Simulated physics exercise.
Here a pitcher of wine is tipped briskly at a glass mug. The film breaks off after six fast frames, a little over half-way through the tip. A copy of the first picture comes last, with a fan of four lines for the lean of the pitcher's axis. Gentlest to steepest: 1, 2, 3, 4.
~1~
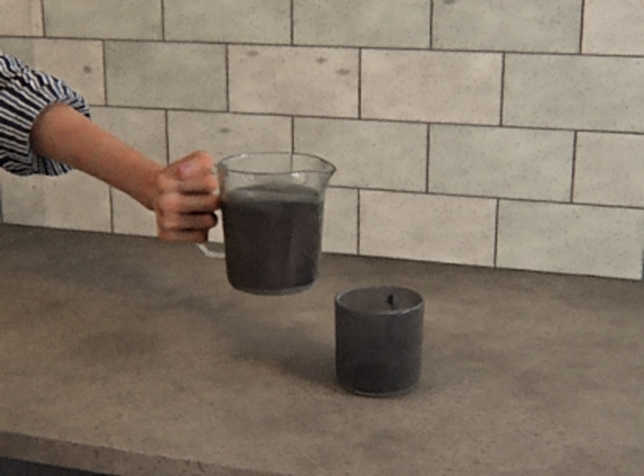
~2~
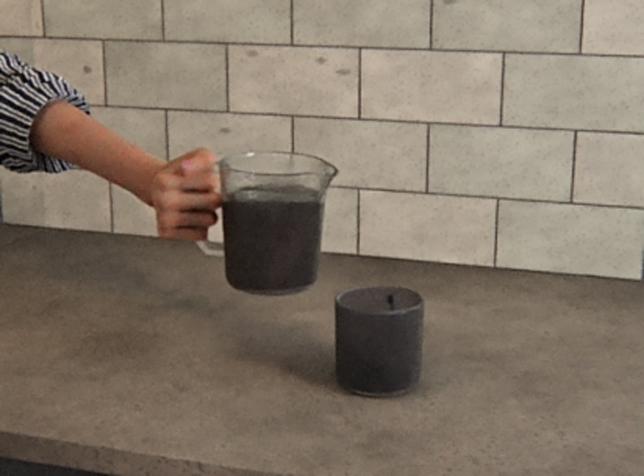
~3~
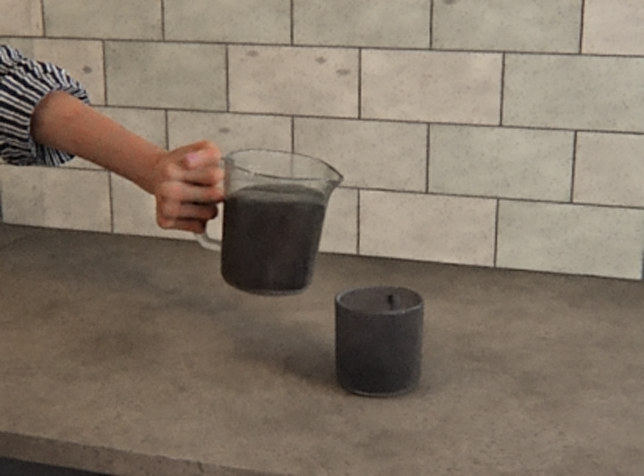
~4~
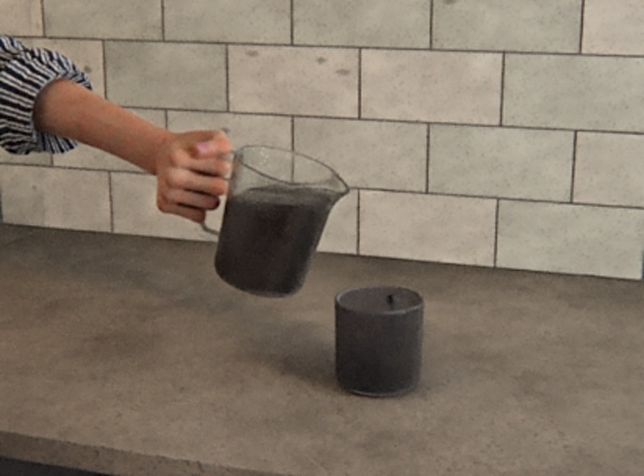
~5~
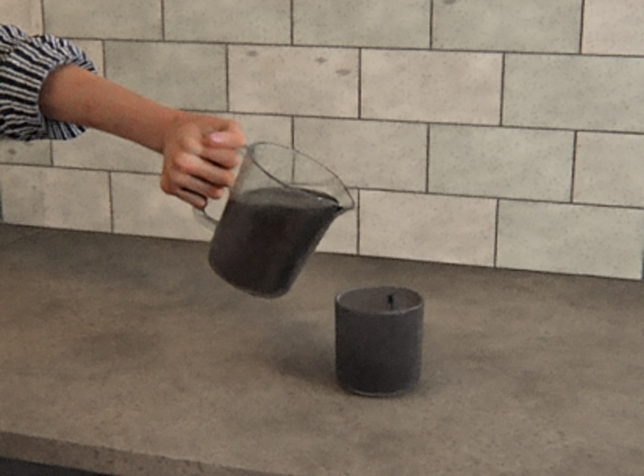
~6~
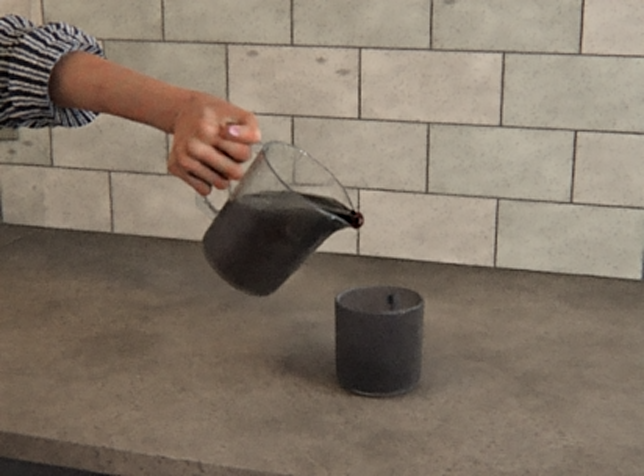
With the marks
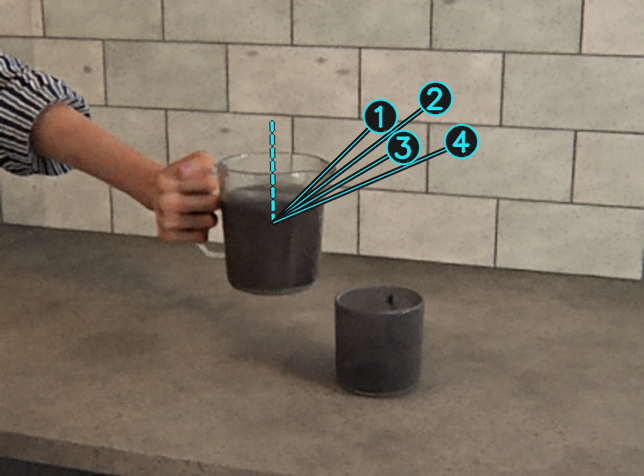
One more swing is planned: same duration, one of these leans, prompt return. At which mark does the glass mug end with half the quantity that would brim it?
3 beats the others.
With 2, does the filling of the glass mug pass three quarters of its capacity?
No, less.
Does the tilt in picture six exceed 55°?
No, it does not.
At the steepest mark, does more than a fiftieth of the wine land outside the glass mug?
No, it does not.
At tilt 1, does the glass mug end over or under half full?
Under half.
On the marked copy, 1 at (368, 129); 2 at (422, 109); 3 at (388, 155); 4 at (446, 149).
For tilt 1, the glass mug ends with about 20 % of what it can hold.
For tilt 2, the glass mug ends with about 33 % of what it can hold.
For tilt 3, the glass mug ends with about 48 % of what it can hold.
For tilt 4, the glass mug ends with about 67 % of what it can hold.
